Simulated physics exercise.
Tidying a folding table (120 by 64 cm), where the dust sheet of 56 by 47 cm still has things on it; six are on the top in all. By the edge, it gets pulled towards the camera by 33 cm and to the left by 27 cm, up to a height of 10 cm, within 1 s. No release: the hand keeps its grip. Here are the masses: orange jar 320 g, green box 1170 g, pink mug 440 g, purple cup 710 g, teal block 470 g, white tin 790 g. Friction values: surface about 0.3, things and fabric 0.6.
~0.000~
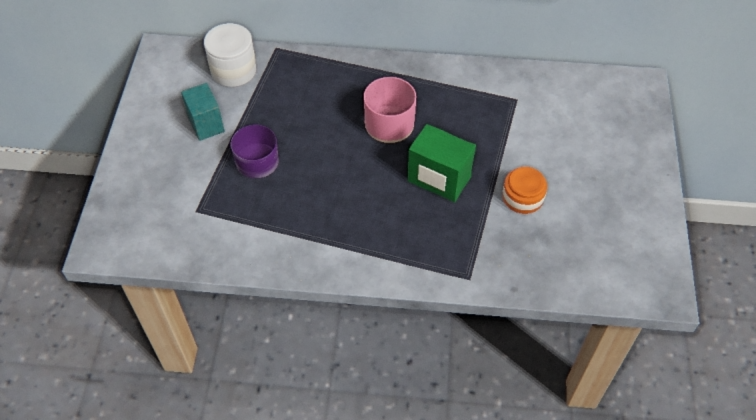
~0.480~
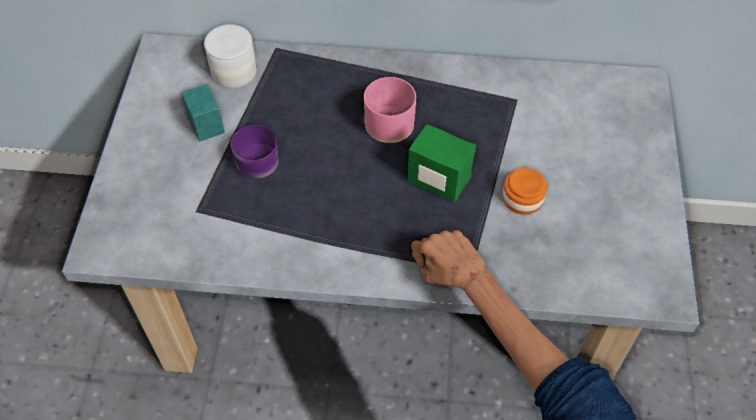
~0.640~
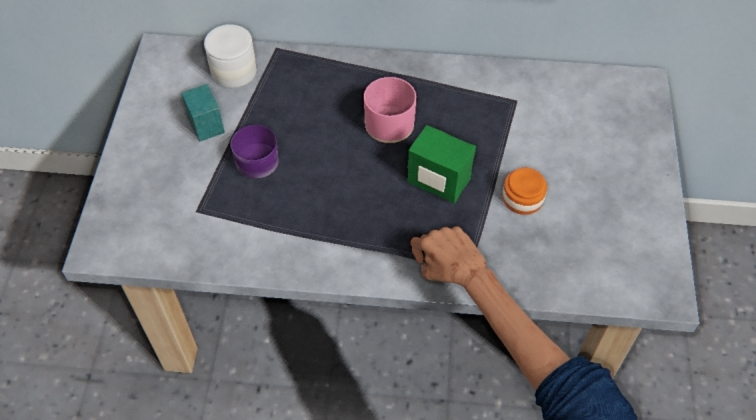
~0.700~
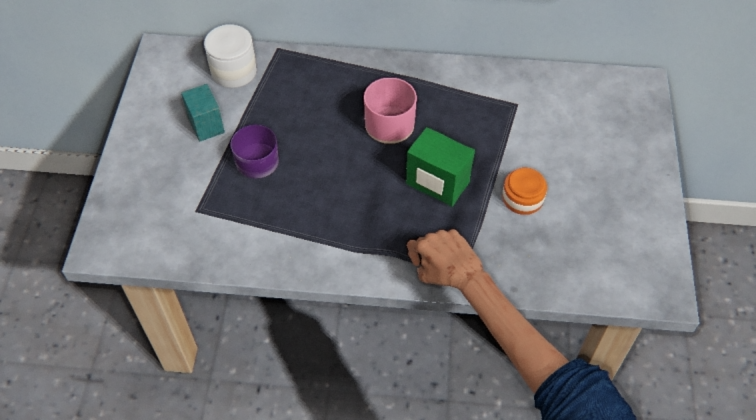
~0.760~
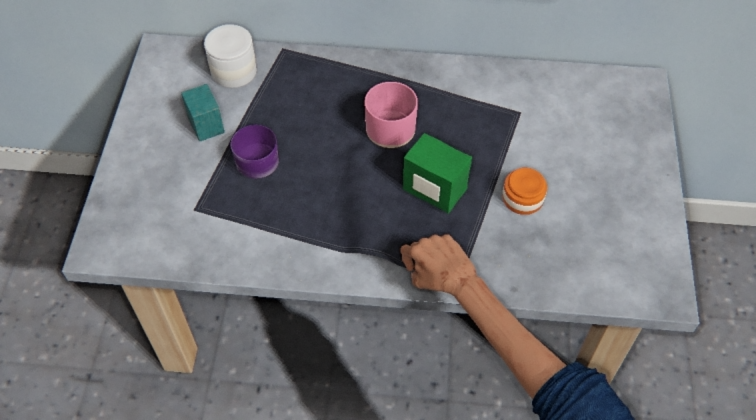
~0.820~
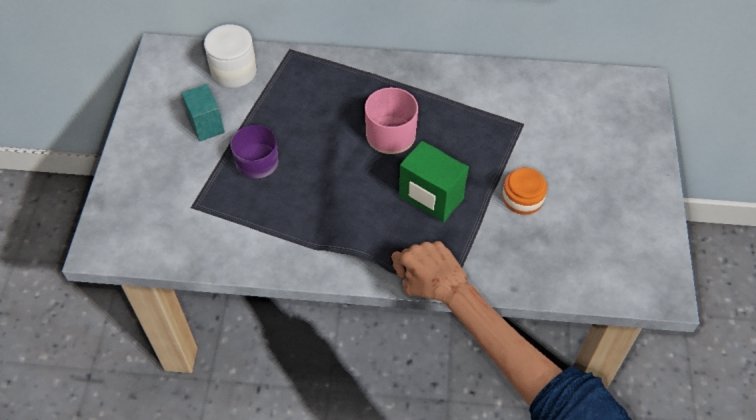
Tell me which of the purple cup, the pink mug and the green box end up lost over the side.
Here is how it goes: The purple cup stays on the top; the pink mug is lost over the side; the green box is lost over the side.
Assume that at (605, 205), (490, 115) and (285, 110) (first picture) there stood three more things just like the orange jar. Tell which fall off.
Still on top, off the top, still on top.
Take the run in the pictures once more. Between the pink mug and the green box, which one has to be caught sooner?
It's the green one that goes before the other.
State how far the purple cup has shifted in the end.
Roughly purple cup 20 cm.
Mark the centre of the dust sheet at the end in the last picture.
I'd say it sits around (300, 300) in the last picture.
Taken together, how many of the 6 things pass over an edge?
2 in all.
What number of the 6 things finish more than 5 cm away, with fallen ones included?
The count is 3.
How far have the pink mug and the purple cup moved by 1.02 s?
Roughly pink mug 10 cm and purple cup 0 cm.
After 1.0 s, 95 % of the dust sheet is still over the top; green box 16 cm off its start, pink mug 11 cm off its start.
After 1.2 s, 80 % of the dust sheet is still over the top; green box 30 cm off its start, pink mug 23 cm off its start, purple cup 7 cm off its start.
After 1.4 s, 55 % of the dust sheet is still over the top; green box over the edge, pink mug 37 cm off its start at (358, 249), purple cup 15 cm off its start at (259, 203).
After 1.6 s, 40 % of the dust sheet is still over the top; green box over the edge, pink mug 53 cm off its start, purple cup 19 cm off its start.
After 3.2 s, 40 % of the dust sheet is still over the top; green box over the edge, pink mug over the edge, purple cup 19 cm off its start at (252, 223).
